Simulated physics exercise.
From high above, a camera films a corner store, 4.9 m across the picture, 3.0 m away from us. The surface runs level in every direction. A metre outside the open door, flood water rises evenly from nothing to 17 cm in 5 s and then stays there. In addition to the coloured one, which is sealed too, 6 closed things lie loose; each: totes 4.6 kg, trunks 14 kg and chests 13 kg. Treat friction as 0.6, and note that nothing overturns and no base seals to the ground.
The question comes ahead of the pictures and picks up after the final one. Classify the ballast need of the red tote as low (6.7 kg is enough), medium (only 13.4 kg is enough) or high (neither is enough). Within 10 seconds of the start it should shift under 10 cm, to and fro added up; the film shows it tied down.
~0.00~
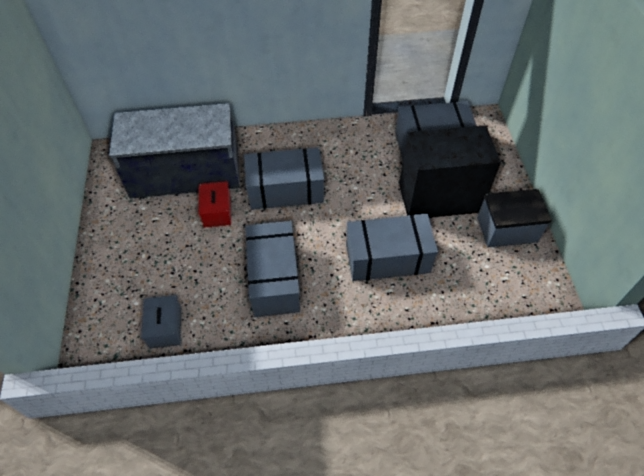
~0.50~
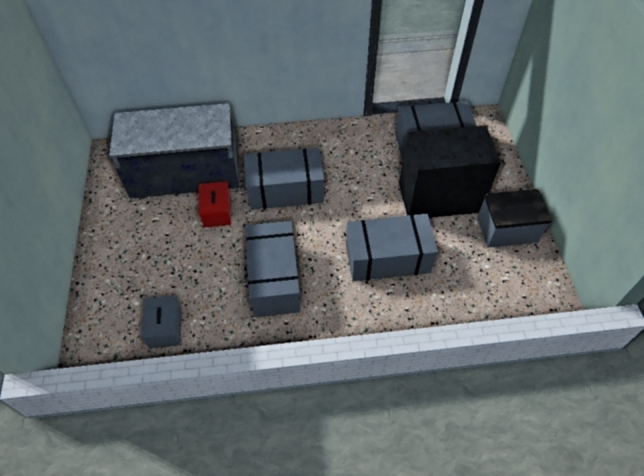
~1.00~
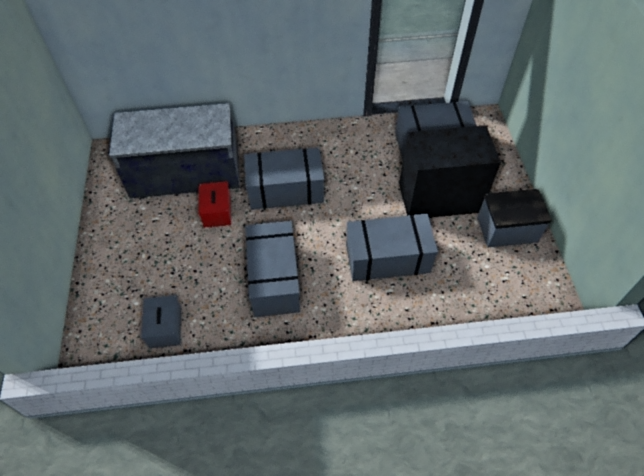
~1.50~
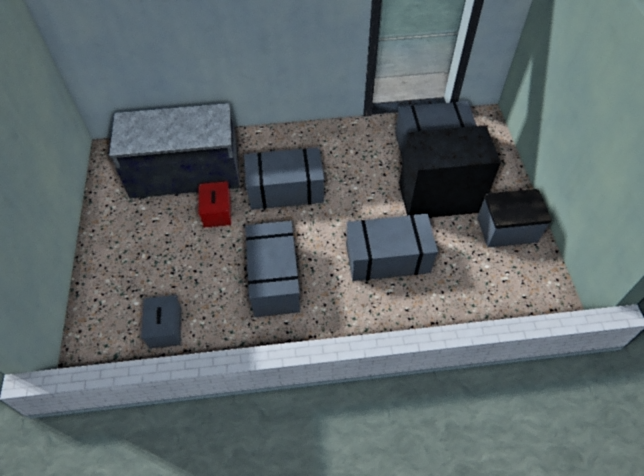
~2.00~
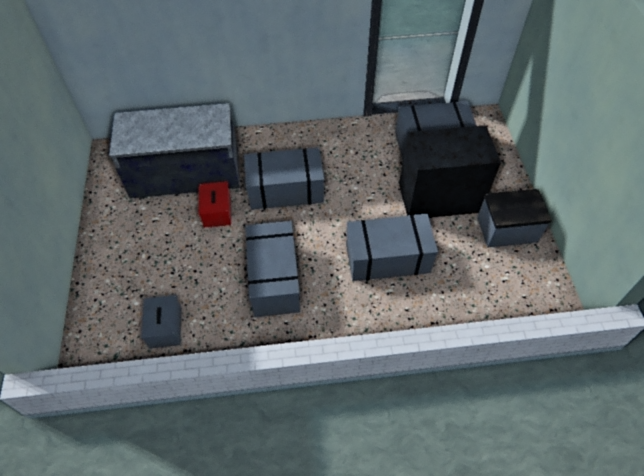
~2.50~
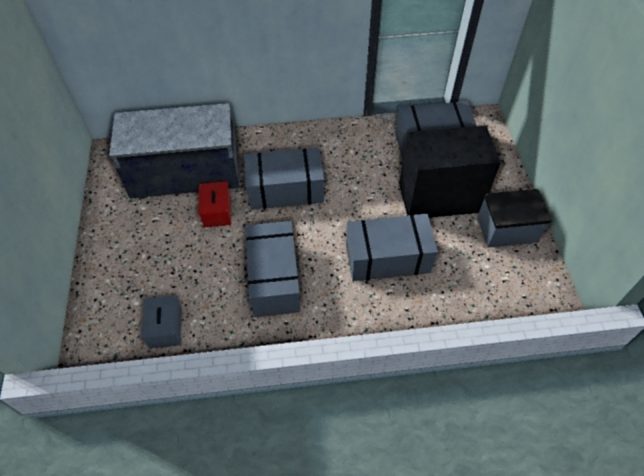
Low.
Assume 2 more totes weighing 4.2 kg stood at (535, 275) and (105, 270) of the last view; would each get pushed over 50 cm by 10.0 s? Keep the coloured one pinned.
In order: Above the mark, within the mark.
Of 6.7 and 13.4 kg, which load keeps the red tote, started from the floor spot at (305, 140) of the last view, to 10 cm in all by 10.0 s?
The answer: Either weight will do.
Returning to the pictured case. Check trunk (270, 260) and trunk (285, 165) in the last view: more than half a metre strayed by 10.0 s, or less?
In sequence, exceeded; not exceeded.
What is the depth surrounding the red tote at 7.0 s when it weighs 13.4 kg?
Depth: Approx. 1 cm.
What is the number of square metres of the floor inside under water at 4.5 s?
Roughly 3.0 m2.
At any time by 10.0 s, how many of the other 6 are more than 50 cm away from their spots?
Count: 2.
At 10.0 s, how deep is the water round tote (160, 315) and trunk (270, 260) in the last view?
Some 2 cm at the first, some 4 cm at the second.
After 3.5 s the red tote would be 0 cm from its start with 6.7 kg and 0 cm from its start with 13.4 kg; 0 cm of water round it then.
After 4.5 s the red tote would be 0 cm from its start with 6.7 kg and 0 cm from its start with 13.4 kg; 0 cm of water round it then.
After 7.0 s the red tote would be 0 cm from its start with 6.7 kg and 0 cm from its start with 13.4 kg; 1 cm of water round it then.
After 10.0 s the red tote would be 1 cm from its start with 6.7 kg and 0 cm from its start with 13.4 kg; 3 cm of water round it then.
